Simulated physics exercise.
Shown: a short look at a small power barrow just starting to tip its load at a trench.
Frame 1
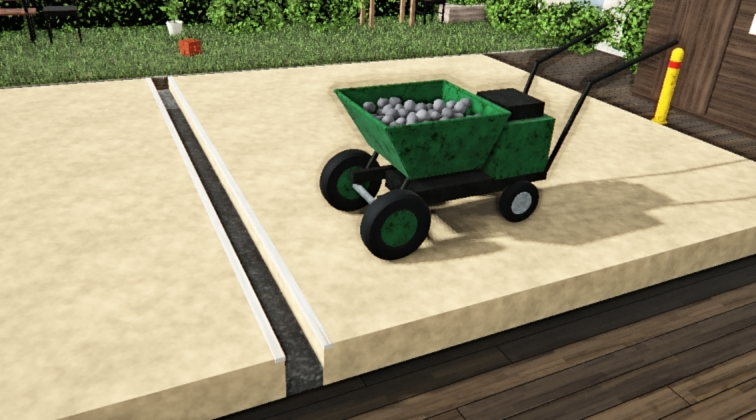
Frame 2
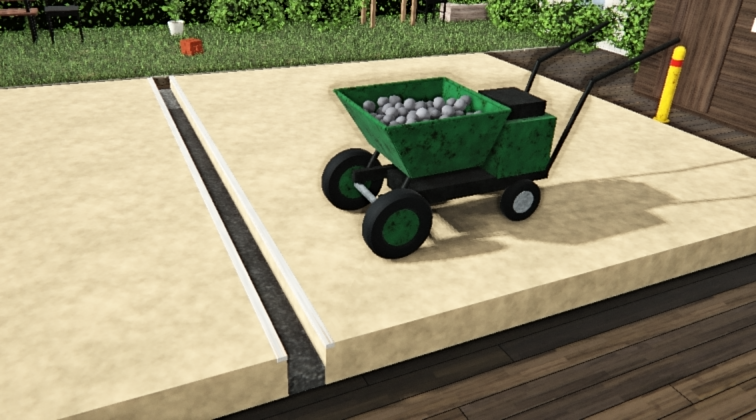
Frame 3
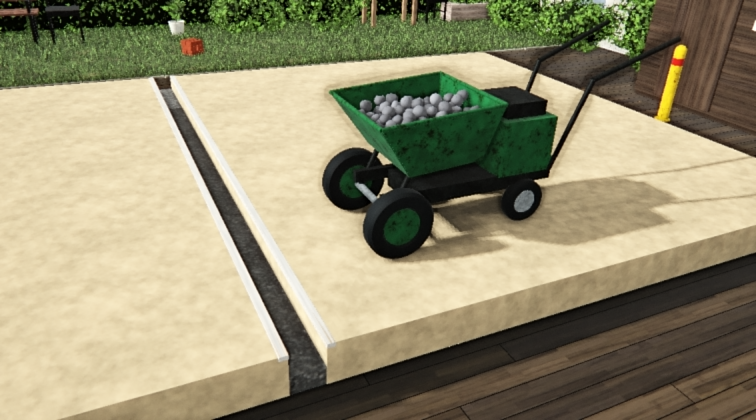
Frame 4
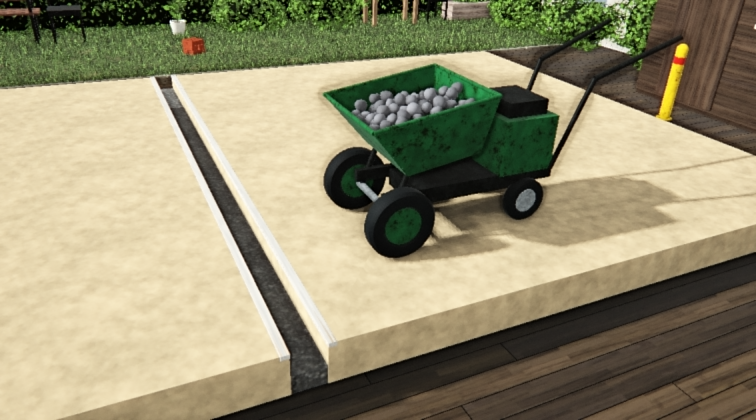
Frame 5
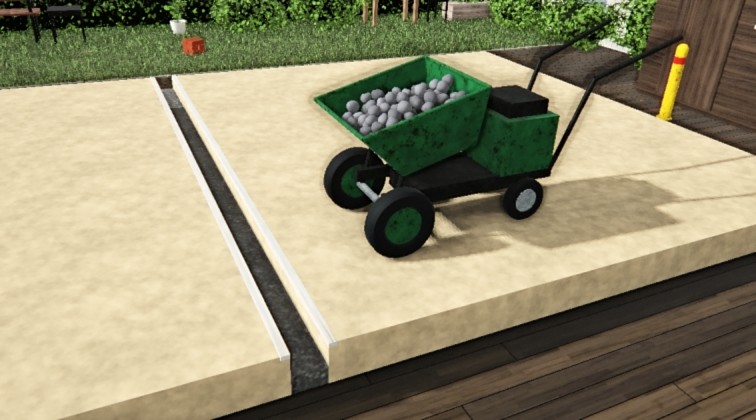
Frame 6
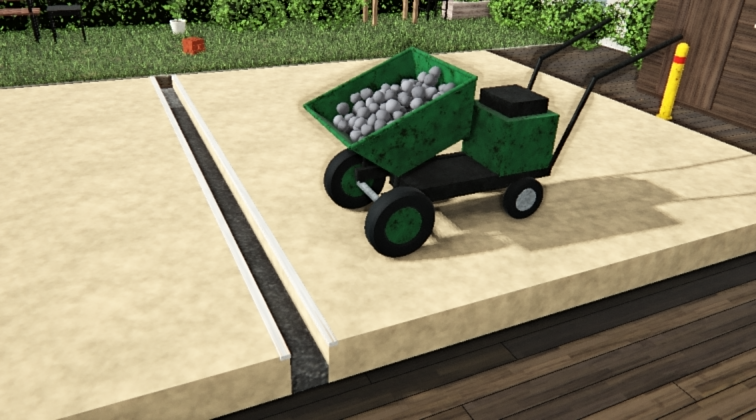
The video shows a green power barrow loaded with round grey cobbles standing beside a narrow trench in a pale slab. Its skip tilts gradually forward to the left, the front lip lowering while the wheels stay in place.
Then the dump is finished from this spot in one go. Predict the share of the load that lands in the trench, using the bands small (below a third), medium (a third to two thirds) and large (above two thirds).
Medium.
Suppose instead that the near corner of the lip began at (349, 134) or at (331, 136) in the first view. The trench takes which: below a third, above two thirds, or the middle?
In the first case under a third, in the second case less than a third.
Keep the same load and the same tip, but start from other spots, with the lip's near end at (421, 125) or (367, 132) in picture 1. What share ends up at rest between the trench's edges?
Roughly 40 and 30 percent respectively.
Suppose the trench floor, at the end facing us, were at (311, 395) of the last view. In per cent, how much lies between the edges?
About 70 per cent.
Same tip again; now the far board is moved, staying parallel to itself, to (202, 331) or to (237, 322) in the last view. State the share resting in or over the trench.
Estimated share: Try 1 approx. 100 in a hundred, try 2 approx. 80 in a hundred.
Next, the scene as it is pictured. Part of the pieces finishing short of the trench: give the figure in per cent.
Estimate: Around 10 per cent.
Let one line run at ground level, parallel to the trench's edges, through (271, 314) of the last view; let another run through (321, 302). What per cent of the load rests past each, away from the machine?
About 40 % and 100 %.
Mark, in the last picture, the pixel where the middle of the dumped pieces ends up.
Once nothing moves, the middle sits near (249, 252).
Just after the last frame, skip tipped steeply; every one in the skip.
A moment on, skip tipped right over; the larger part in the skip; about a tenth in or heaped over the trench; about a tenth beyond it; just a few falling.
Further on, skip tipped right over; about a tenth in the skip; just a few short of the trench; roughly half in or heaped over the trench; roughly a third beyond it.
When it is over, skip tipped right over; about a tenth short of the trench; roughly half in or heaped over the trench; roughly a third beyond it.
